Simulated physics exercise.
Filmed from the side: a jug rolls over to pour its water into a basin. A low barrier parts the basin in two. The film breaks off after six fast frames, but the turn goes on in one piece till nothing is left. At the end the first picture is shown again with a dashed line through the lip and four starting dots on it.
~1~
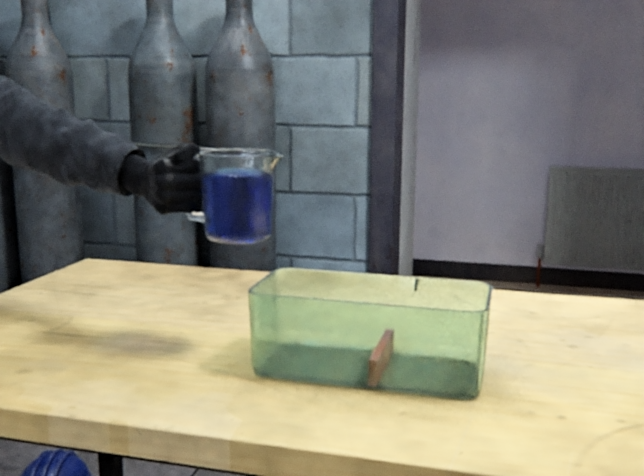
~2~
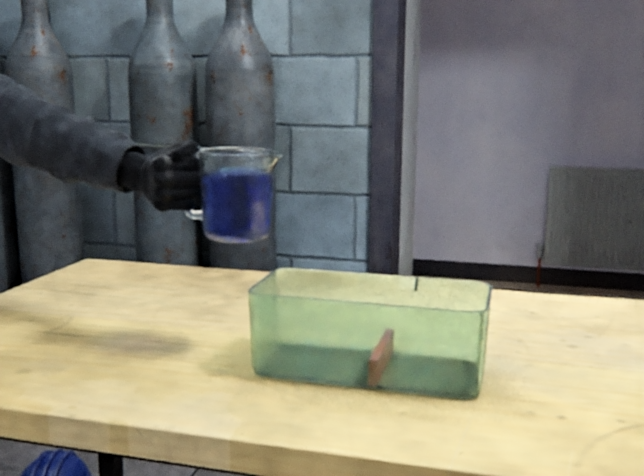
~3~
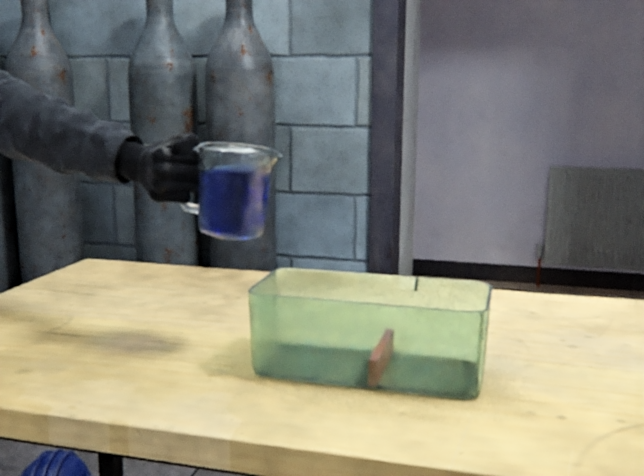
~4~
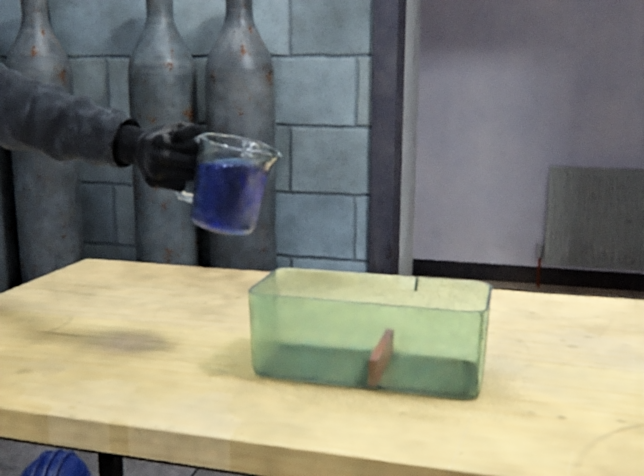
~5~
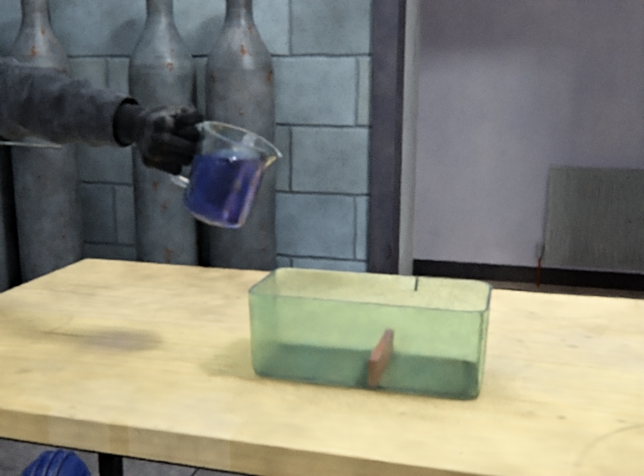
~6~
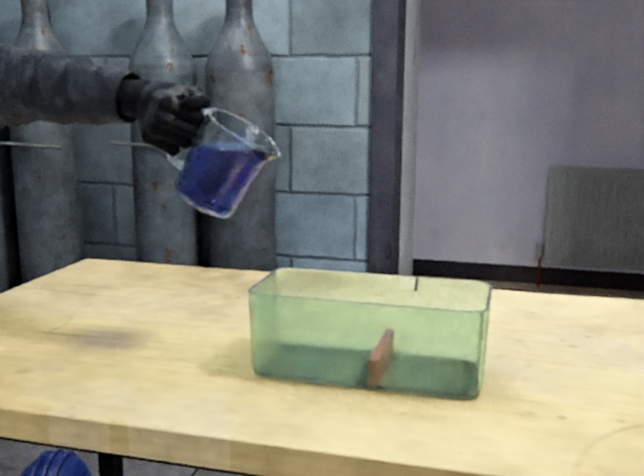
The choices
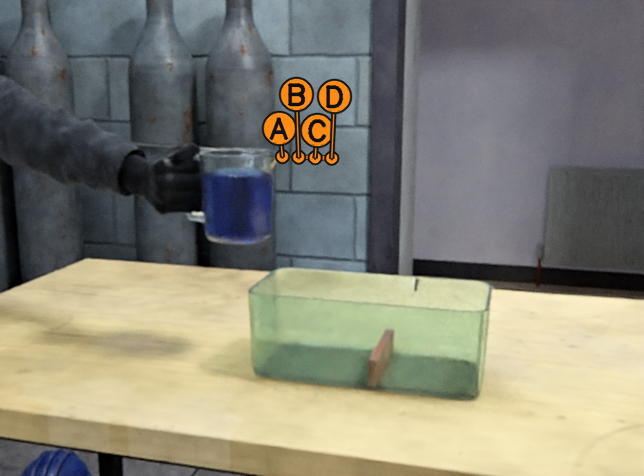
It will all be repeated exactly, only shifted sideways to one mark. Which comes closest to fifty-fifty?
The best place is B.
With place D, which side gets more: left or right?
More ends on the right.
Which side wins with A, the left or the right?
The left side.
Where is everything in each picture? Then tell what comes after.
In the first frame, upright, lip at (280, 156); basin from (253, 372) to (481, 398); top of the wall at (382, 343); nothing has left yet.
In the second frame, upright, lip at (280, 156); nothing has left yet.
In the third frame, tipped about 5°, lip at (280, 156); nothing has left yet.
In the fourth frame, tipped about 12°, lip at (280, 156); nothing has left yet.
In the fifth frame, tipped about 21°, lip at (279, 156); nothing has left yet.
In the sixth frame, tipped about 31°, lip at (279, 156); nothing has left yet.
On the marked copy, A at (282, 156); B at (298, 157); C at (315, 157); D at (331, 158).
For place A, about 84 % ends left of the wall and 12 % right of it; 4 % is lost outside.
For place B, about 52 % ends left of the wall and 46 % right of it.
For place C, about 23 % ends left of the wall and 74 % right of it; 3 % is lost outside.
For place D, about 12 % ends left of the wall and 86 % right of it.
